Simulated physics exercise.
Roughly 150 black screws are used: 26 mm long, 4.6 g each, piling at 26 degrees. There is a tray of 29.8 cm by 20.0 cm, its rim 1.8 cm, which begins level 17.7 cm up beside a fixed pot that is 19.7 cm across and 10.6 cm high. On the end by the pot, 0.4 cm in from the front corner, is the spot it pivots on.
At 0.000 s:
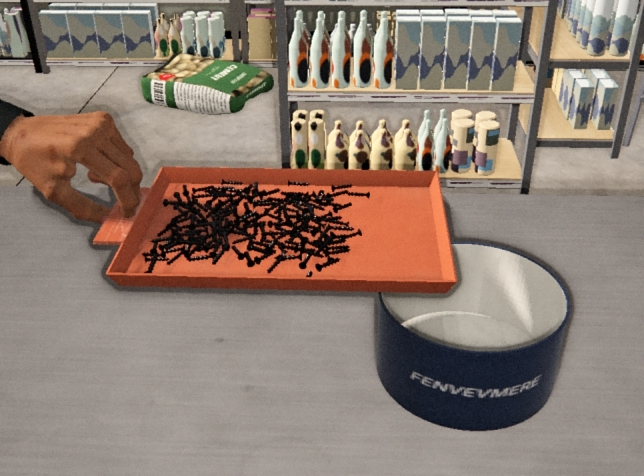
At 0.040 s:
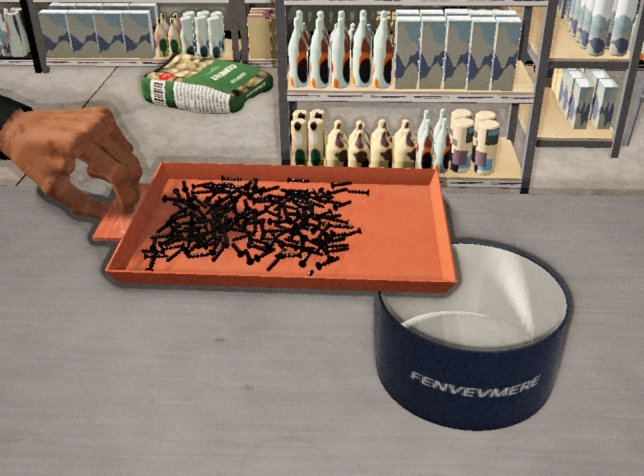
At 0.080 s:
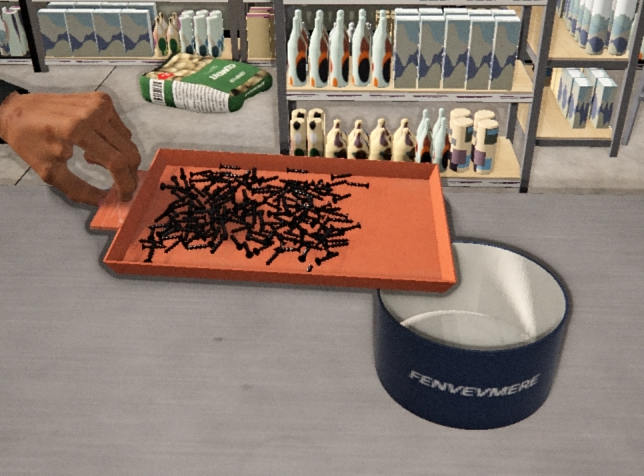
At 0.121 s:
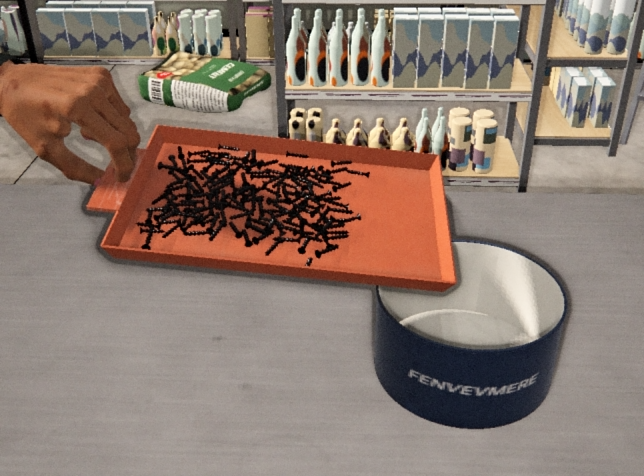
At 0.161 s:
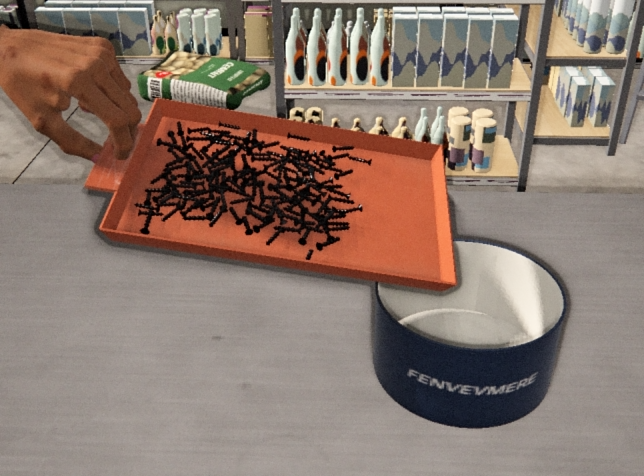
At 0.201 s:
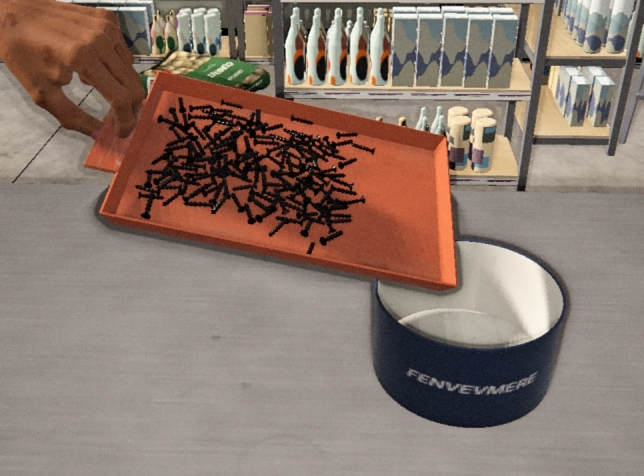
On a grey counter in front of store shelves, a hand on the left raised its end of an orange tray of black screws, slanting it down toward a dark blue pot on the right.
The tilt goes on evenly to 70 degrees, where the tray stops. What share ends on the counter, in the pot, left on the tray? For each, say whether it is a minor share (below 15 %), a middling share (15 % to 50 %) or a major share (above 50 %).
I expect this. Counter - a major share. Pot - a minor share. Tray - a minor share.
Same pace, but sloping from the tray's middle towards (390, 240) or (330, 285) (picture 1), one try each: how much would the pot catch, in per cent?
Roughly 55 per cent on the first try and 0 per cent on the second.
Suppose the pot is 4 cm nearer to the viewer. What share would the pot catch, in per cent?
Expect something close to 15 per cent.
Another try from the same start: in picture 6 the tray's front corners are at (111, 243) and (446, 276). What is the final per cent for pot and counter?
Pot 0 % / counter 100 %.
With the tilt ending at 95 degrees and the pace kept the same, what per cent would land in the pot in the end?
That would give about 0 per cent.
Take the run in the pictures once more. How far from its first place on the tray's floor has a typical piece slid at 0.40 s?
Around 2 centimetres.
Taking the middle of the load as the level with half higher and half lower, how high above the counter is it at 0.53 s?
Some 28 cm.
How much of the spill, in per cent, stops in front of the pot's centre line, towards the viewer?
Roughly 100 percent of the spill.
After 0.40 s, tilt 46 degrees; the tray holds 100 %, the pot 0 %.
After 0.53 s, tilt 63 degrees; the tray holds 100 %, the pot 0 %.
After 0.79 s, tilt 70 degrees; the tray holds 0 %, the pot 0 %.
At rest (2.0 s), counter 100 %, pot 0 %, tray 0 %.
